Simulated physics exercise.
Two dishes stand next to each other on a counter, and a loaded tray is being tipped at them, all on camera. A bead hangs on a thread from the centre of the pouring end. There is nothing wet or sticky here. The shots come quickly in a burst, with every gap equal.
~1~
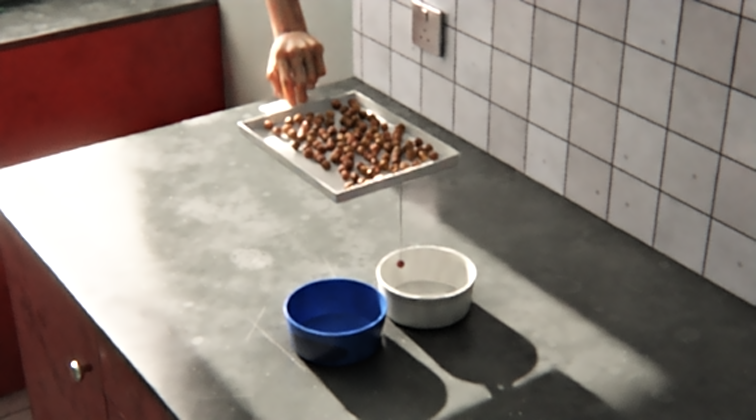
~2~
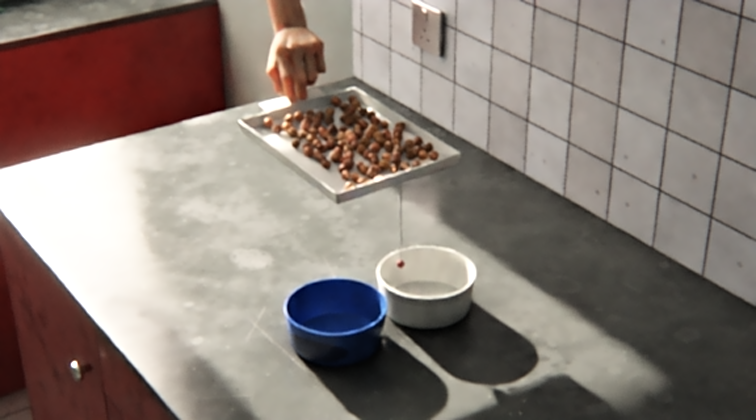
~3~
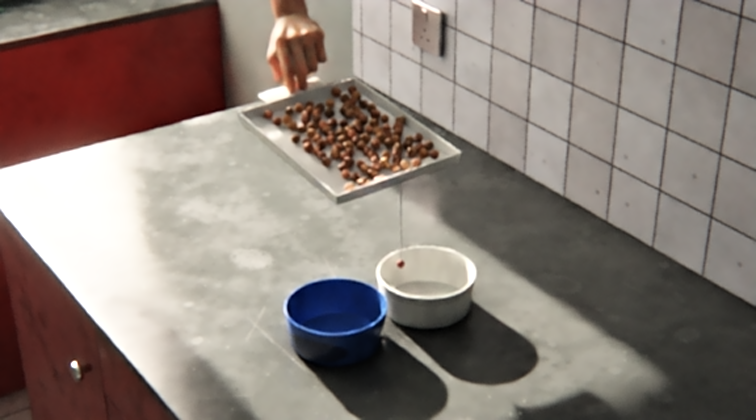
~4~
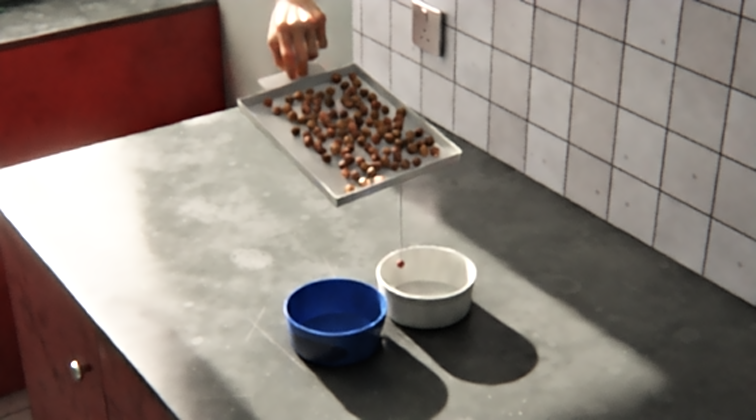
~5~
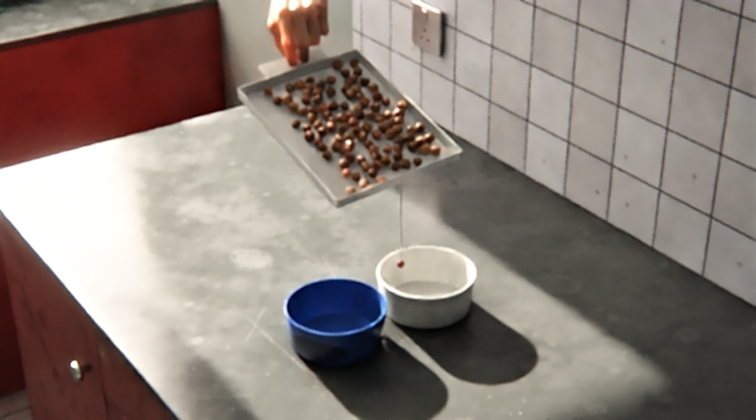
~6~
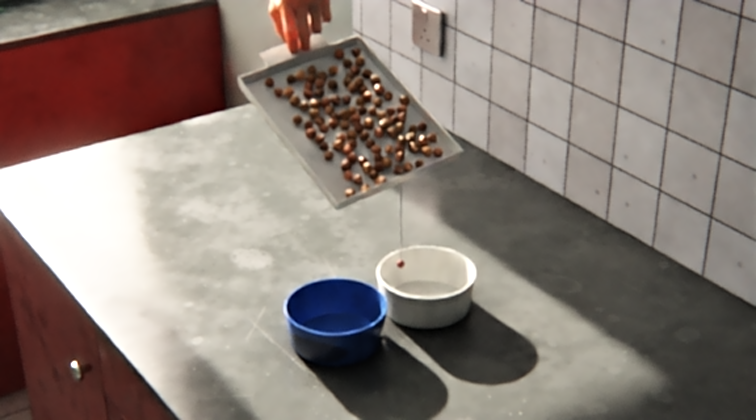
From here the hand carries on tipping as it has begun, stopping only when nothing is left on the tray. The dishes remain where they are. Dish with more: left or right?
The left one fills more.
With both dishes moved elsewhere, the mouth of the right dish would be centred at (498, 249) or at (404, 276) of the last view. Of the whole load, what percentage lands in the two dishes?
The first gives 30 %, the second 40 %.
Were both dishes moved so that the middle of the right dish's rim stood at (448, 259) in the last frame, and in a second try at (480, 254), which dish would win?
The first time it's the left-side dish, the second time it's the left-side dish.
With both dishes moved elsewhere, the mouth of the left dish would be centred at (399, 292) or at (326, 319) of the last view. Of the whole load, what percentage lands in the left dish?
Some 60 percent in the first case, 30 percent in the second.
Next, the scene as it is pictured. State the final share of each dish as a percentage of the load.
Roughly 40 in a hundred end in the left dish and roughly 10 in a hundred in the right dish.
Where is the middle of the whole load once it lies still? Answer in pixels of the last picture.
Roughly at pixel (383, 339).
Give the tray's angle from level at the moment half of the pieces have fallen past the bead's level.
Near 120 degrees.
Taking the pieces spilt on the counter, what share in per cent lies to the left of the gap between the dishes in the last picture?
10 per cent or thereabouts.
Soon after the last picture, tray tipped steeply; nearly all on the tray; a stray few in the air.
A little later, tray tipped past a quarter turn; nearly all on the tray; a stray few in the left dish; a stray few outside both; a stray few in the air.
Later still, tray tipped past a quarter turn; about a third in the left dish; a small part in the right dish; about half outside both.
By the end, tray tipped past a quarter turn; about a third in the left dish; a small part in the right dish; about half outside both.
